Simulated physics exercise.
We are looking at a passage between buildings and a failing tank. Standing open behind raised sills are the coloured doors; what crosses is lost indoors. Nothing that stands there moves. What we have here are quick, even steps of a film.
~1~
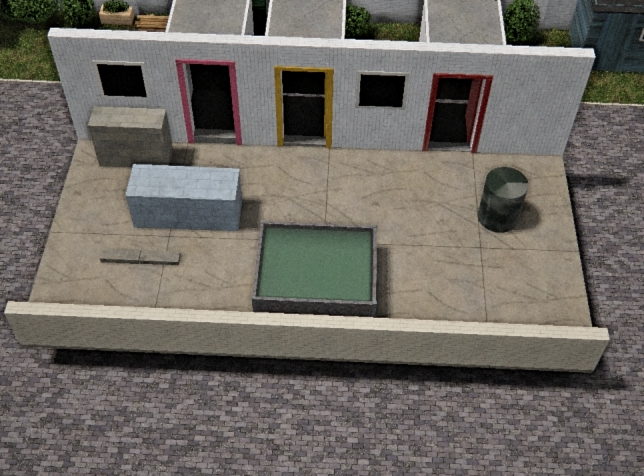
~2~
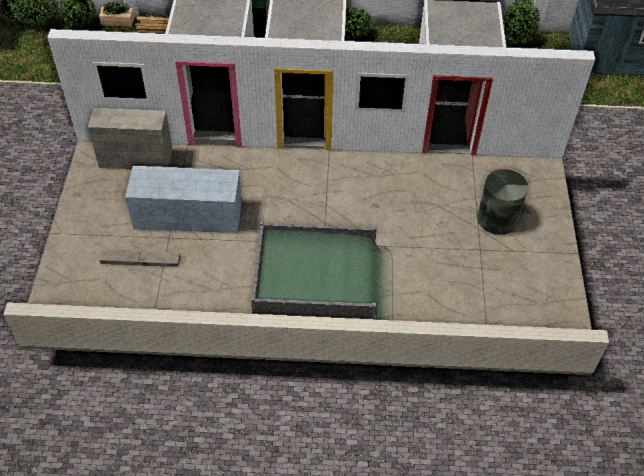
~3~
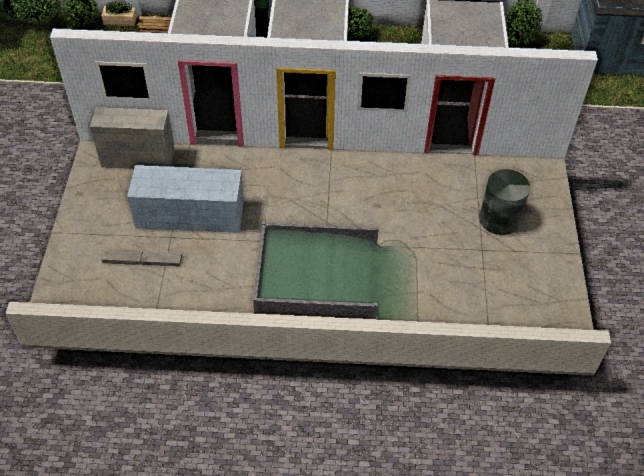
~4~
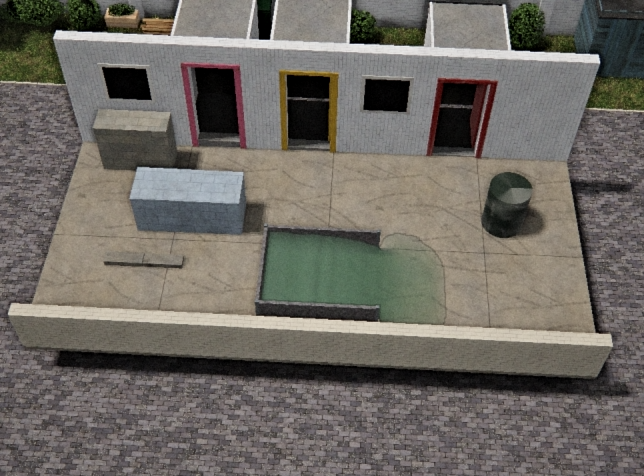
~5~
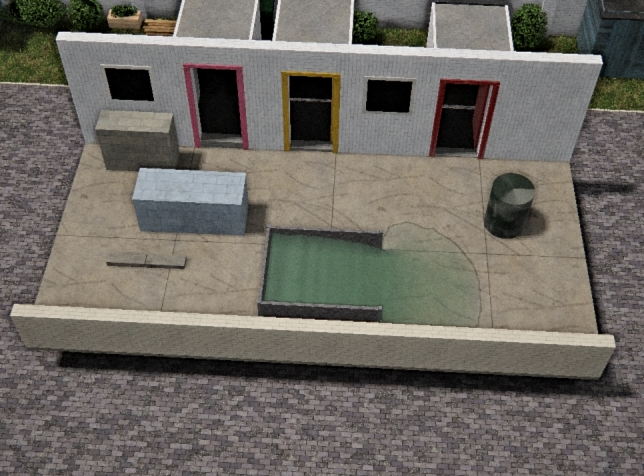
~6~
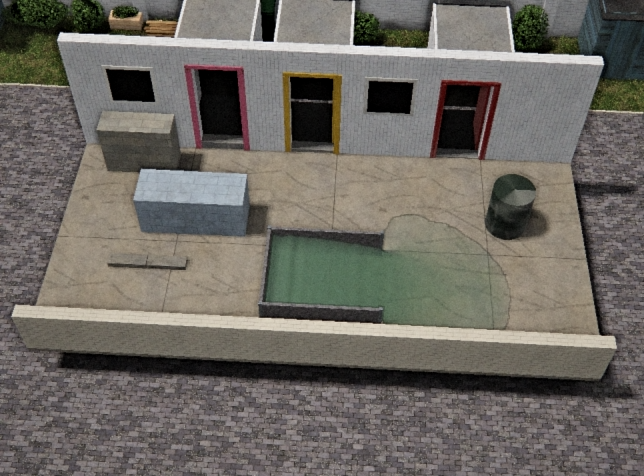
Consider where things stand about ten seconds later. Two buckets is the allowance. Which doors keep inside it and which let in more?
Here is how it goes: The red door lets in more; the yellow door keeps inside it; the pink door keeps inside it.
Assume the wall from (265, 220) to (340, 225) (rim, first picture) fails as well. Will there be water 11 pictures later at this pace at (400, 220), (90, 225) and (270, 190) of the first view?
Point one not reached; point two not reached; point three reached.
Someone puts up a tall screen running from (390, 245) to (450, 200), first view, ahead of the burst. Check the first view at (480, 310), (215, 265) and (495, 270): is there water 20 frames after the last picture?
Submerged; untouched; submerged.
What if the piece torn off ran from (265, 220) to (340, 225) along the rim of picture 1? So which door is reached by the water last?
The red-painted one.
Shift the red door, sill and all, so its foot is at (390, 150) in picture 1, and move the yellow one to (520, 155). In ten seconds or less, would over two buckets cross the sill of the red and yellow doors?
Result: Red door no, yellow door no.
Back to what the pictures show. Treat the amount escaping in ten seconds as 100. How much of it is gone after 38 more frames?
It comes to around 85 per cent.
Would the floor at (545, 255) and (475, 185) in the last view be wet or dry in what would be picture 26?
In order: Swamped and swamped.
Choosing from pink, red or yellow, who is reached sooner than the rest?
The red door.
A moment on, water covers 25 % of the floor; the red door not reached, the yellow door not reached, the pink door not reached.
Next, water covers 30 % of the floor; the red door not reached, the yellow door not reached, the pink door not reached.
Then, water covers 35 % of the floor; the red door under two buckets in, the yellow door not reached, the pink door not reached.
Later, water covers 40 % of the floor; the red door over two buckets in, the yellow door not reached, the pink door not reached.
In the end, water covers 45 % of the floor; the red door over two buckets in, the yellow door wet at the sill, nothing in, the pink door not reached.
